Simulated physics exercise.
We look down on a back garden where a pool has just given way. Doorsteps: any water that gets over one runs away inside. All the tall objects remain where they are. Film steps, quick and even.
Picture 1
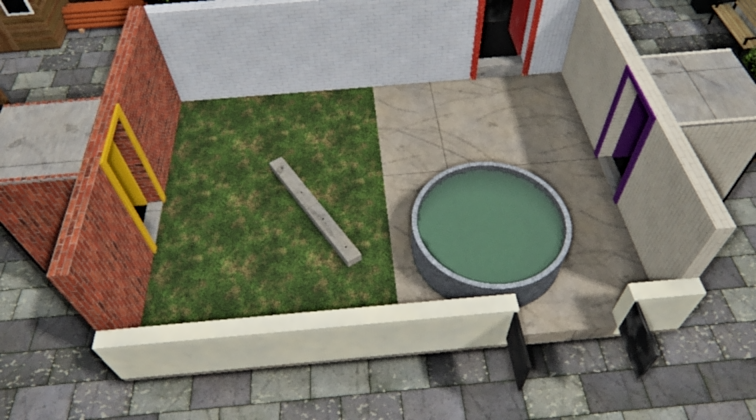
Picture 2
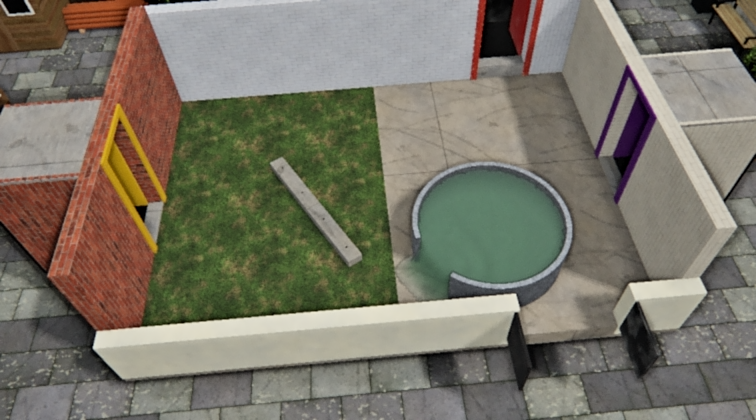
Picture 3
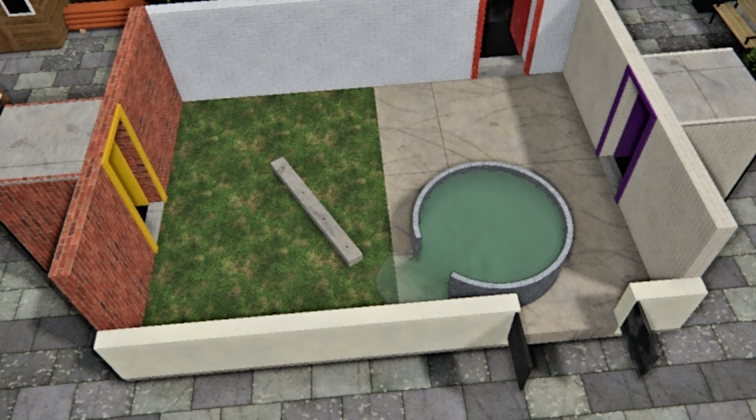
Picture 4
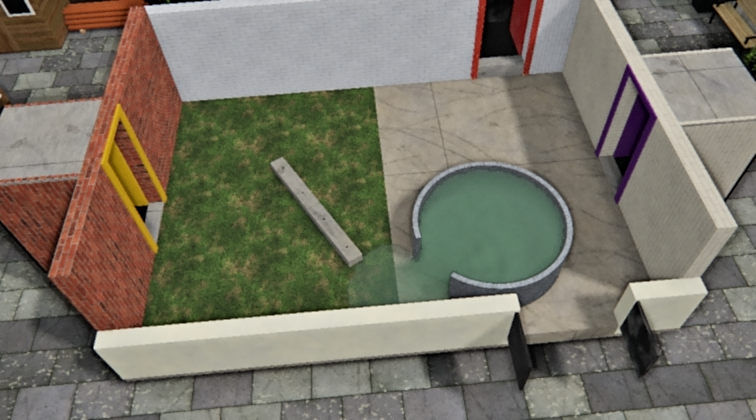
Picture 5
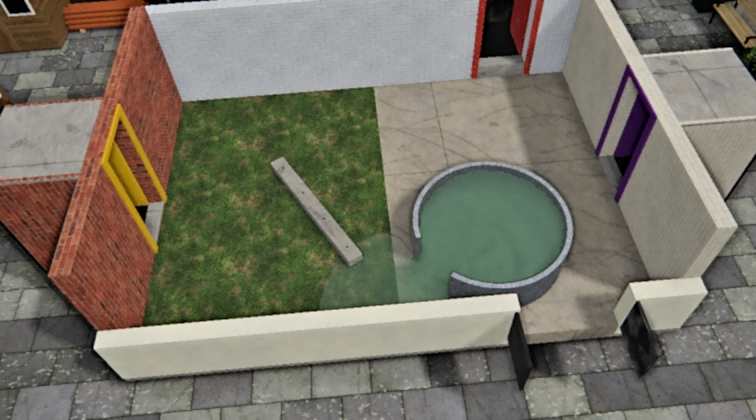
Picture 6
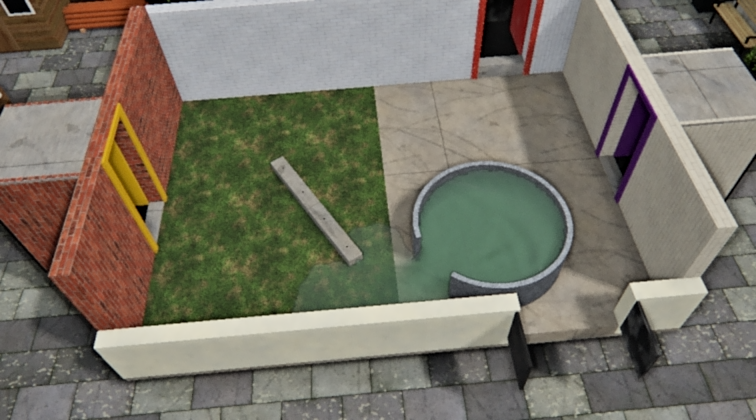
In a walled back garden, a round pool gapes at its front left, green water pouring out and spreading left onto grass.
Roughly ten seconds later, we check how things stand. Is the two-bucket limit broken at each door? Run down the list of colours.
Result: The red door is not swamped. The purple door is not swamped. The yellow door is swamped.
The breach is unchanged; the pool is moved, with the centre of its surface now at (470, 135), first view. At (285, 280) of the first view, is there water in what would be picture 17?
That spot ends up drenched.
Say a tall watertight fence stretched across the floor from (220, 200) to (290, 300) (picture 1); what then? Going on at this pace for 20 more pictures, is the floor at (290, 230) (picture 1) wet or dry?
Swamped.
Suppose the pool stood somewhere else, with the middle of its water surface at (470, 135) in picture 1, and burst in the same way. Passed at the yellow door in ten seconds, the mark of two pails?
In short, the yellow door misses the threshold.
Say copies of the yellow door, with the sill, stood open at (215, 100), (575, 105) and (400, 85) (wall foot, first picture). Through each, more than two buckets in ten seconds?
Doors one to three: Beats it / does not reach it / does not reach it.
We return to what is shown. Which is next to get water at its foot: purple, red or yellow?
My pick is the yellow-painted one.
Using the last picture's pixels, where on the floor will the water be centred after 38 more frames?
Centre point: Around (340, 243).
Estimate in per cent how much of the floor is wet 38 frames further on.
Some 50 per cent.
A moment on, water covers 15 % of the floor; the red door not reached, the purple door not reached, the yellow door not reached.
Next, water covers 25 % of the floor; the red door not reached, the purple door not reached, the yellow door not reached.
Then, water covers 35 % of the floor; the red door not reached, the purple door not reached, the yellow door under two buckets in.
Later, water covers 50 % of the floor; the red door not reached, the purple door not reached, the yellow door over two buckets in.
In the end, water covers 65 % of the floor; the red door not reached, the purple door wet at the sill, nothing in, the yellow door over two buckets in.
